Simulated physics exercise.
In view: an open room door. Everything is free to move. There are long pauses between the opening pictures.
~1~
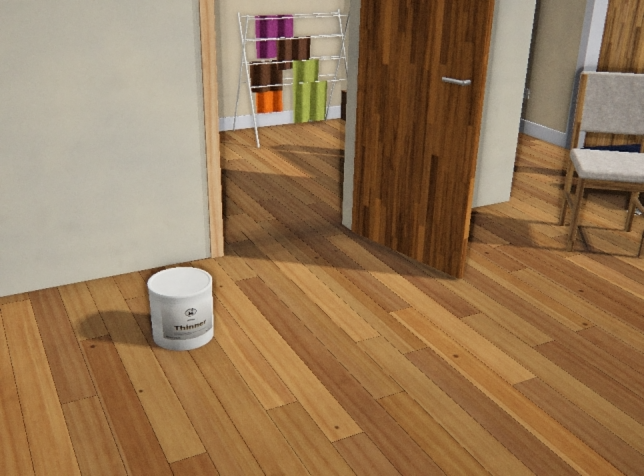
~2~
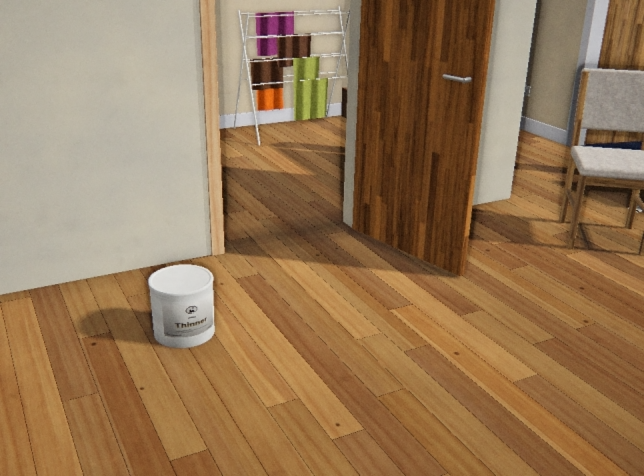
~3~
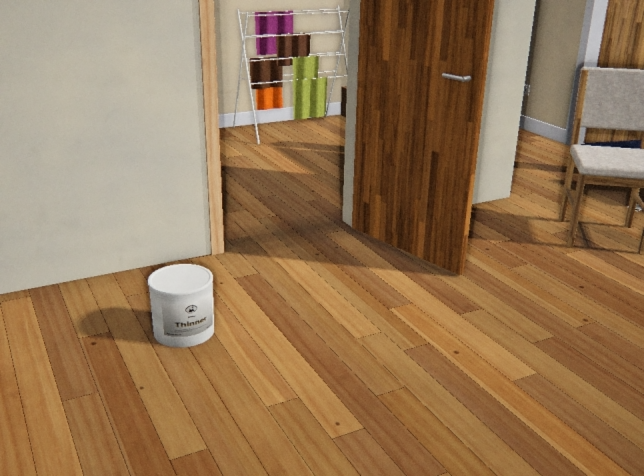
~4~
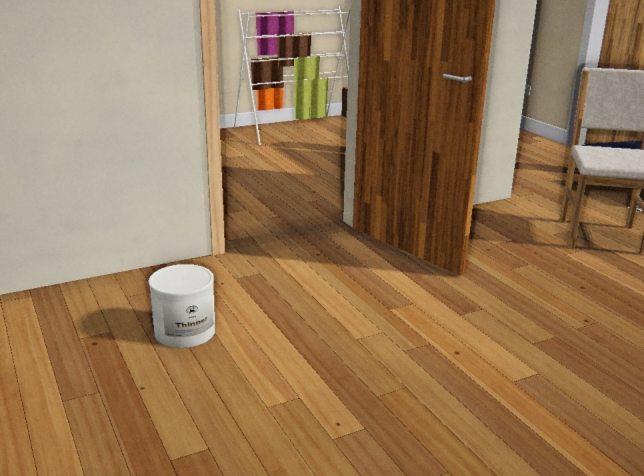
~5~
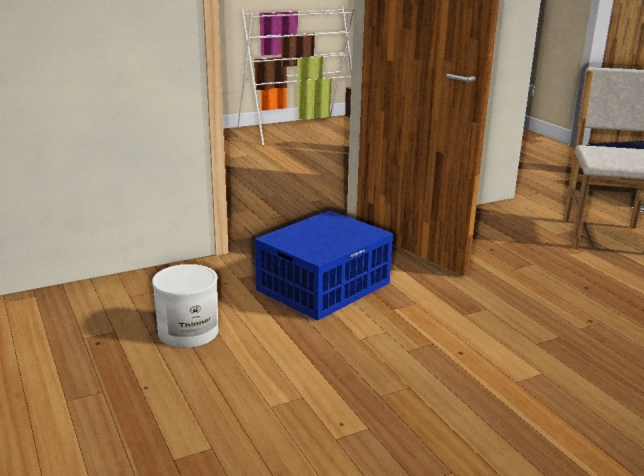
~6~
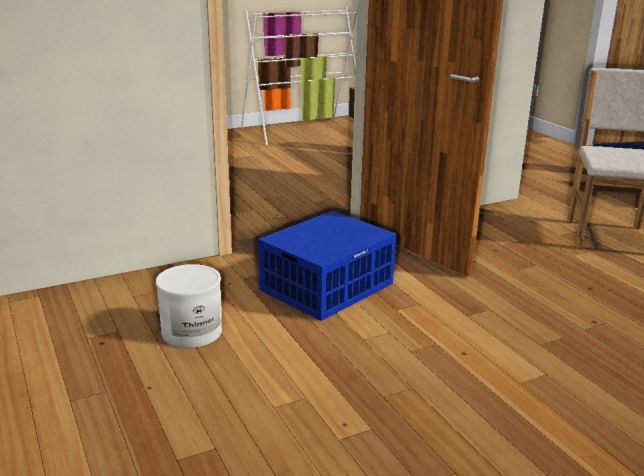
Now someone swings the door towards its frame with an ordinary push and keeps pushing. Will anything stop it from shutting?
As it turns out, it stops short.
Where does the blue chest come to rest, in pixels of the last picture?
At about (315, 263).
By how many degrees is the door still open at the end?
Some 70° open.
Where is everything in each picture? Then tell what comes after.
In the first frame, door wide open and still; white pail (182, 308).
In the second frame, door wide open and still; white pail (183, 306).
In the third frame, door wide open and still; white pail (182, 305).
In the fourth frame, door wide open and still; white pail (183, 306).
In the fifth frame, door wide open and still; white pail (187, 305).
In the sixth frame, door wide open and still; blue chest (328, 262); white pail (190, 306).
Then, 0.40 s past the last view, open by 93°.
Then, 0.60 s past the last view, open by 79°.
Then, 0.80 s past the last view, open by 72°; blue chest displaced a little near (319, 262).
Finally, open by 70°; both still in place. Final places as the last picture's camera would see them, blue chest near (315, 263).
